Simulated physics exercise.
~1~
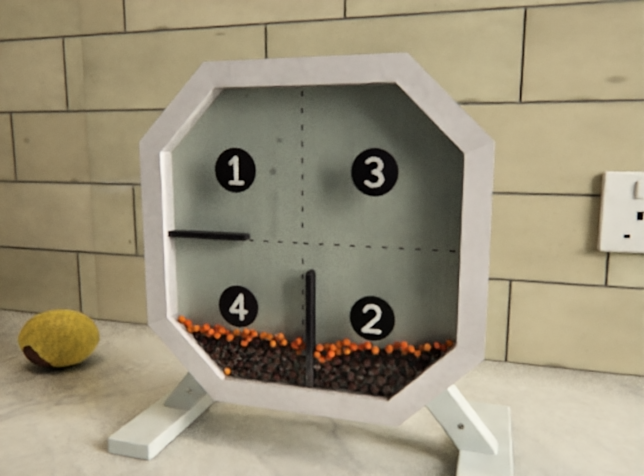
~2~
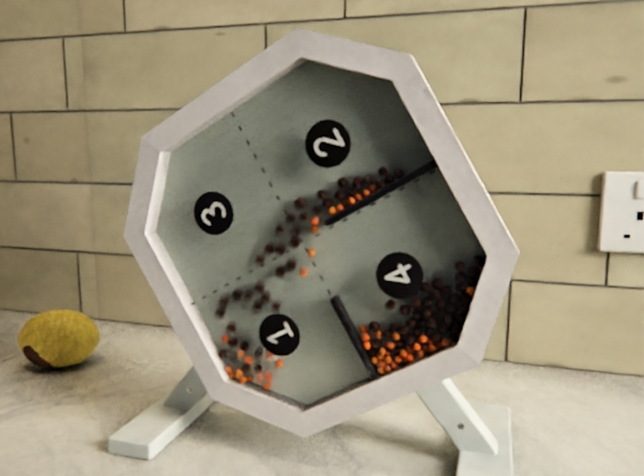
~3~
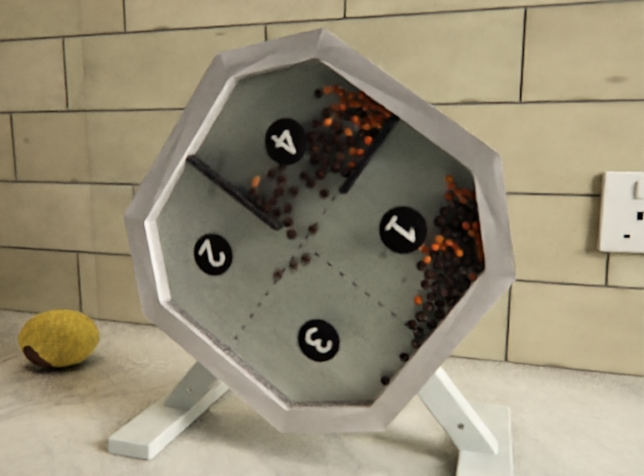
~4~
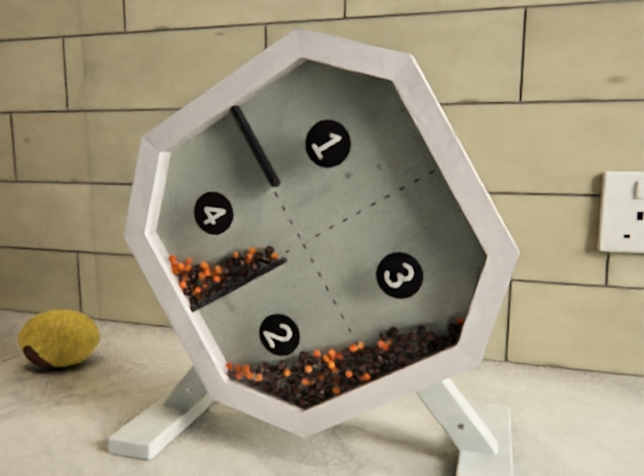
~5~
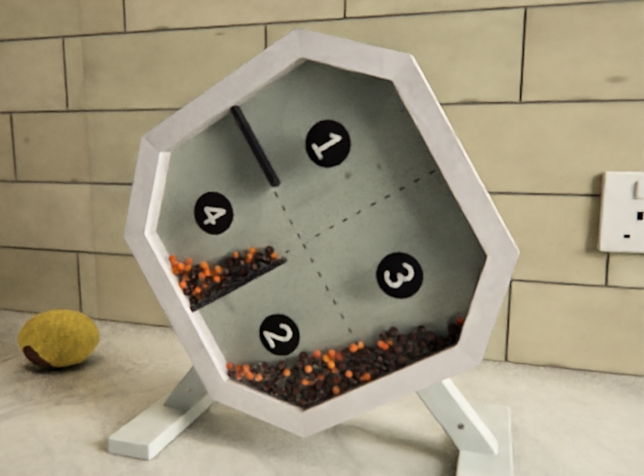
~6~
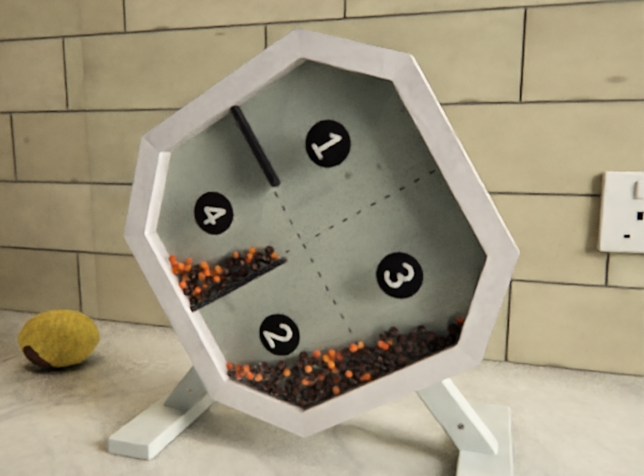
At the start, a pale-framed, many-sided box with a clear front stands on a worktop beside a yellow fruit, with dark pellets and smaller orange ones lying along the bottom on both sides of a black divider. The box turns anticlockwise, and pellets stream off a divider toward the lower left while others heap up at the lower right. As it keeps turning, they are carried up the right side, and some tumble through the middle. It stops with one batch resting on a divider in quarter four, the rest lying across the bottom of quarters two and three, and quarter one empty.
